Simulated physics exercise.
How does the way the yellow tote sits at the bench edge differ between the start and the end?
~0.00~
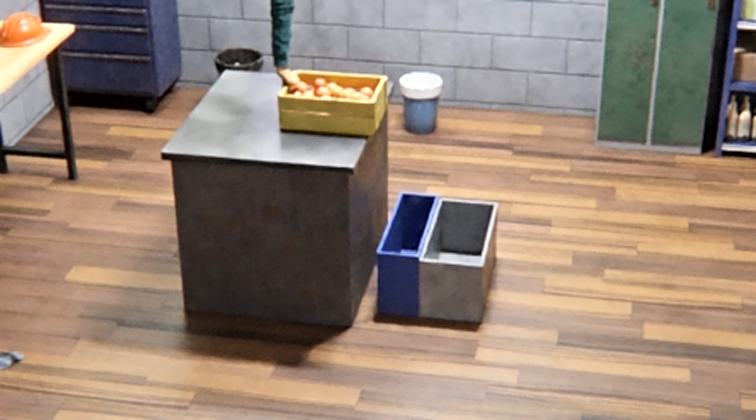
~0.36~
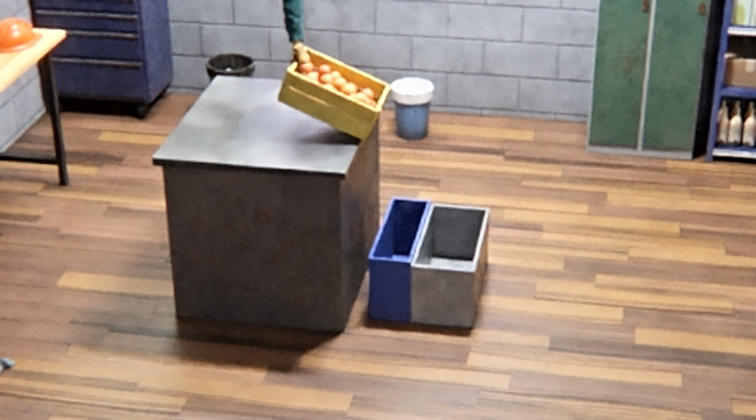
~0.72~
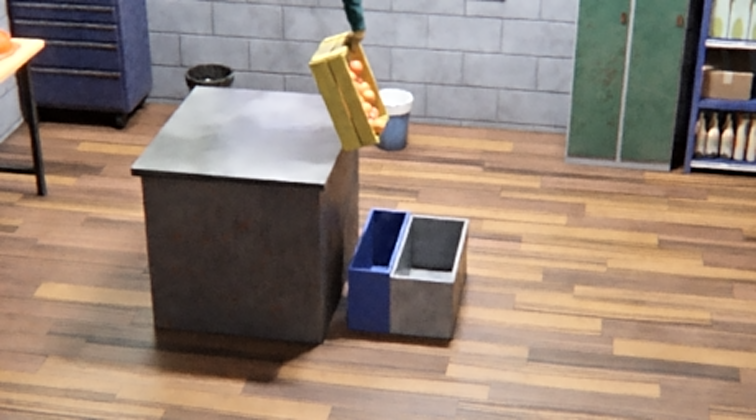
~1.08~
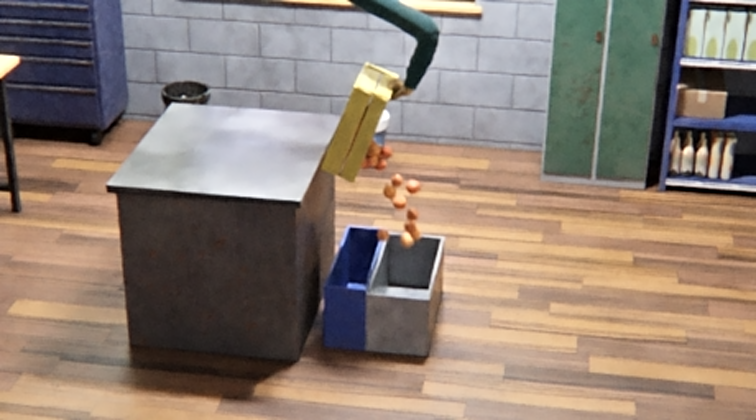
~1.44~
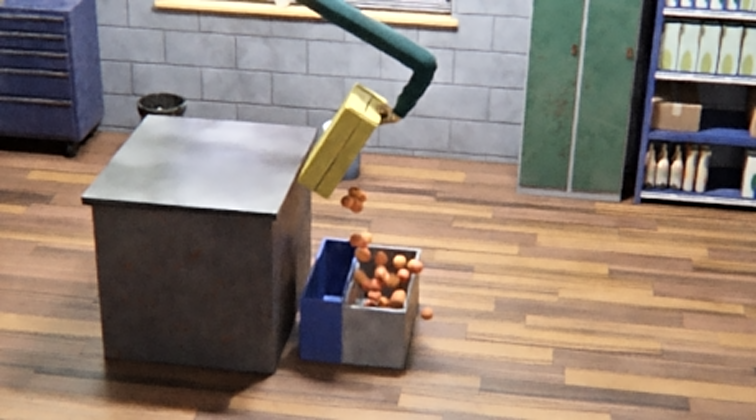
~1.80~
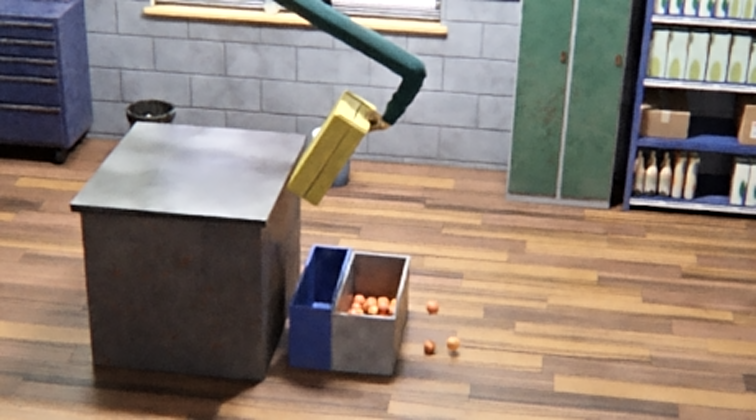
At the start the yellow tote sits level on top of the bench at its right edge. By the end it is tipped steeply over that edge, with its open side turned downward and the arm still at its raised end.
